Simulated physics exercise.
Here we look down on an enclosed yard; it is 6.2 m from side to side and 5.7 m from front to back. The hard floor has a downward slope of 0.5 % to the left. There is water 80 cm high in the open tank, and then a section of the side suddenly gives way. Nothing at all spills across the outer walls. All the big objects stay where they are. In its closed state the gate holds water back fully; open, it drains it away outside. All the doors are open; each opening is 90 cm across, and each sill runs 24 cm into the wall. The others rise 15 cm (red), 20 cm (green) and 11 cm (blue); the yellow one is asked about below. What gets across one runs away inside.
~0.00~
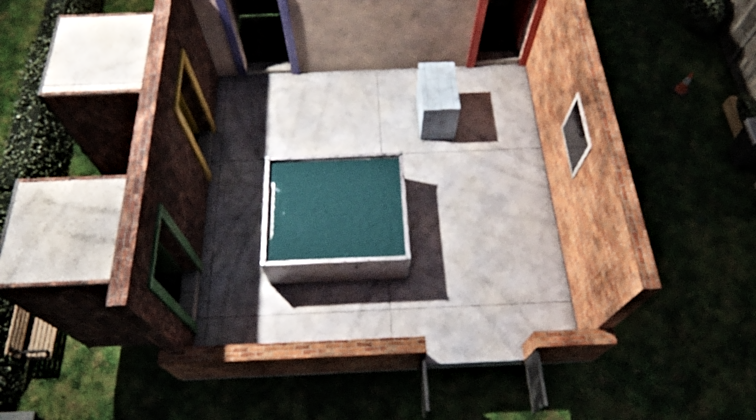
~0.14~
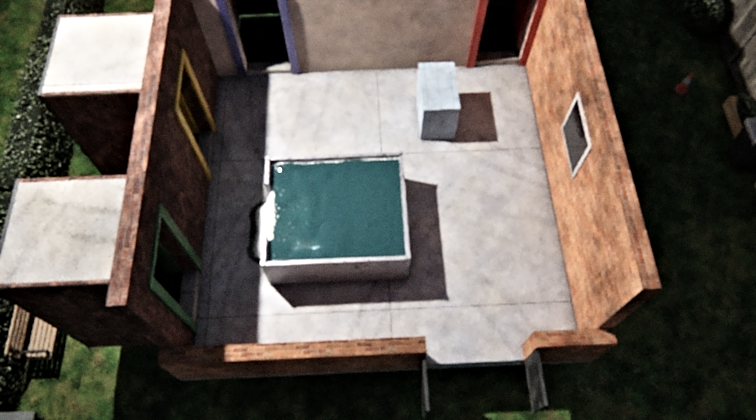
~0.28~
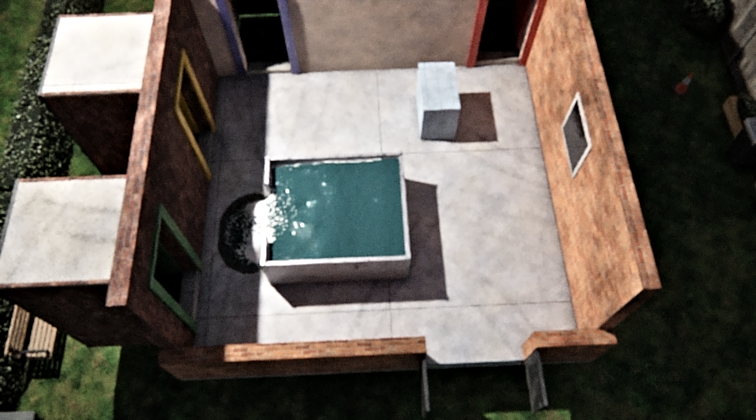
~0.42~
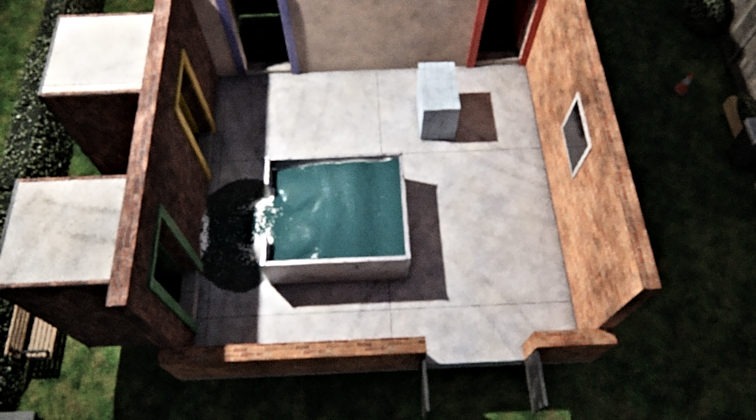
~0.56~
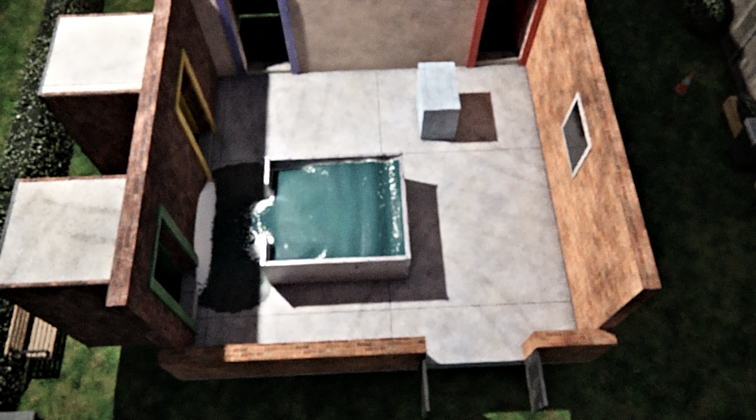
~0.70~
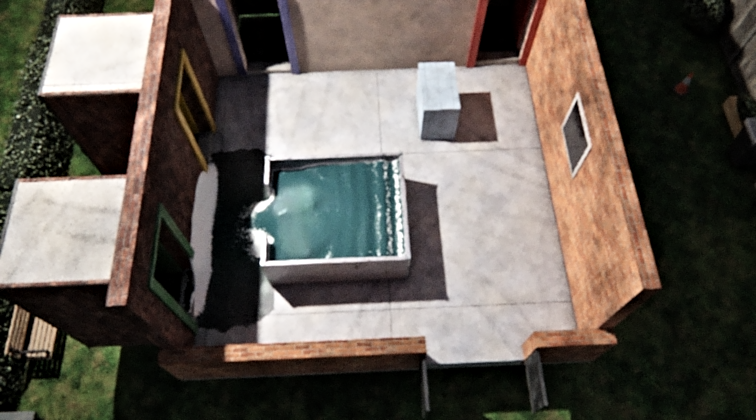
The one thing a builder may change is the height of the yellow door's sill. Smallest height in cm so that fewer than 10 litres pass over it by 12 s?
I would say 14.5 cm.
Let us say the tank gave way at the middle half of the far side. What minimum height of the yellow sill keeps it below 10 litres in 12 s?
That way, roughly 9.5 cm.
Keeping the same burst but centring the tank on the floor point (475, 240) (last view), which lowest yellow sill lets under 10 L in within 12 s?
17 cm or thereabouts.
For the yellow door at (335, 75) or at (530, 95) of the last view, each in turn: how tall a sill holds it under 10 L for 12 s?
Roughly 9.5 cm, then roughly 10.5 cm.
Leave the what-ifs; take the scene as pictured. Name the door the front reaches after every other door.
The red one.
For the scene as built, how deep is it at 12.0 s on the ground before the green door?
About 7.5 centimetres deep.
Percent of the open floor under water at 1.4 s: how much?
Approximately 20 % of it.
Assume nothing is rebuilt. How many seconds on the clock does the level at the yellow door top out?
Near 1.4 seconds.
After 1.4 s water covers 20 % of the floor, deepest (56 cm) near (205, 236); 17 cm at the yellow door, 2 litres in over its 10 cm sill.
After 3.0 s water covers 50 % of the floor, deepest (35 cm) near (193, 360); 13 cm at the yellow door, 25 litres in over its 10 cm sill.
After 12.0 s water covers 100 % of the floor, deepest (14 cm) near (219, 80); 13 cm at the yellow door, 35 litres in over its 10 cm sill.
At the yellow door as built, the water arrived by 0.8 s and peaked near 17 cm at 1.4 s.
Run again over the same 12 s with other heights there, 13 litres in over 13.5 cm, 3 litres over 18 cm. The limit of 10 litres is kept from about 14.5 cm up.
